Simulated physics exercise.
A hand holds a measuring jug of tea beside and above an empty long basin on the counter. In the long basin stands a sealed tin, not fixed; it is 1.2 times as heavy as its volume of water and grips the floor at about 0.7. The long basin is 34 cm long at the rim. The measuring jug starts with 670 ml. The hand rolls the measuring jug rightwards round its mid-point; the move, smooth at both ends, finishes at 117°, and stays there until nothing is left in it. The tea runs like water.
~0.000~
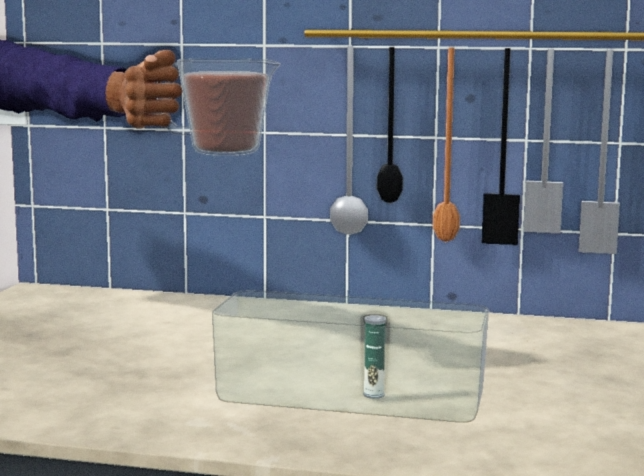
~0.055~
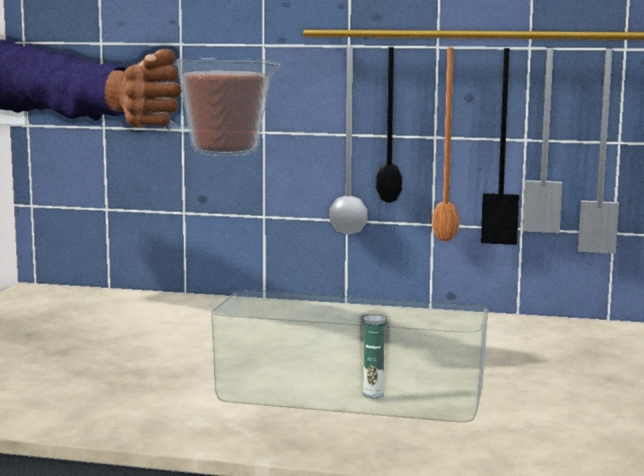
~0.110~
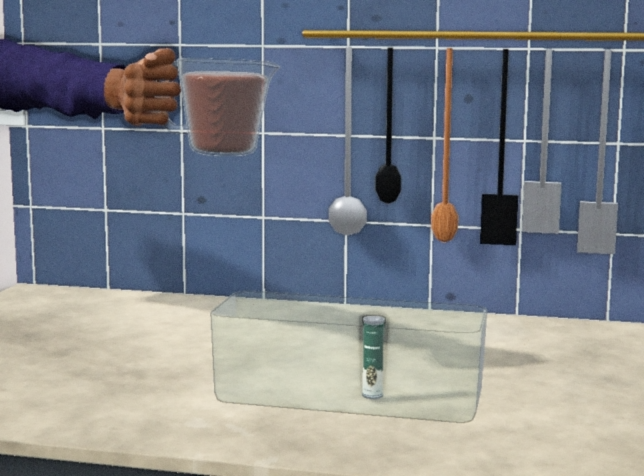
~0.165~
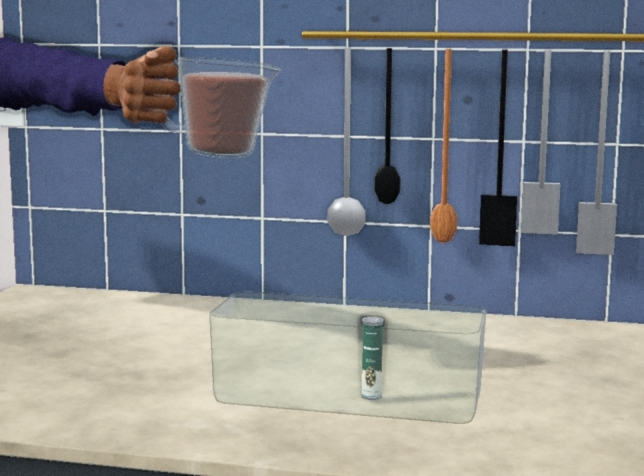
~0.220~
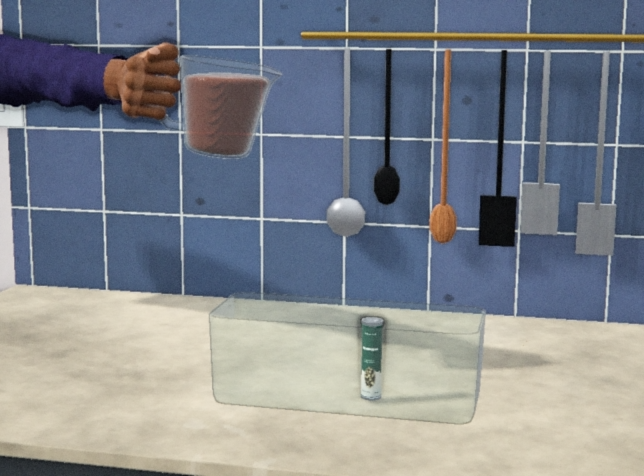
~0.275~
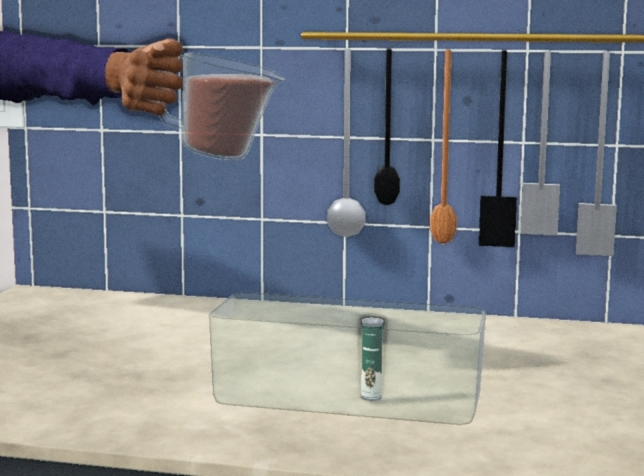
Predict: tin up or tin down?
It goes over.
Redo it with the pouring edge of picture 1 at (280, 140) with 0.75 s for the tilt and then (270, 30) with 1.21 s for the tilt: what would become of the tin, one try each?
First it stays up; then it goes over.
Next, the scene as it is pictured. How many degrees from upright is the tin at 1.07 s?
It is at some 30°.
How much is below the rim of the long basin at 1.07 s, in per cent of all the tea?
Near 64 in a hundred.
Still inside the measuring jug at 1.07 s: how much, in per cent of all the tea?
About 8 per cent.
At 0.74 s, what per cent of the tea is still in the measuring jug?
Near 66 in a hundred.
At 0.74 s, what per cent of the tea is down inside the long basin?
Near 5 in a hundred.
After 0.74 s the tilt is 70° and 66 per cent is still to pour; the tin stands where it began.
After 1.07 s the tilt is 108° and 8 per cent is still to pour; the tin leans 28°.
After 1.43 s the tilt is 117° and 0 per cent is still to pour; the tin lies on its side.
After 1.81 s the tilt is 117° and 0 per cent is still to pour; the tin lies on its side.
In the end the tin lies on its side.
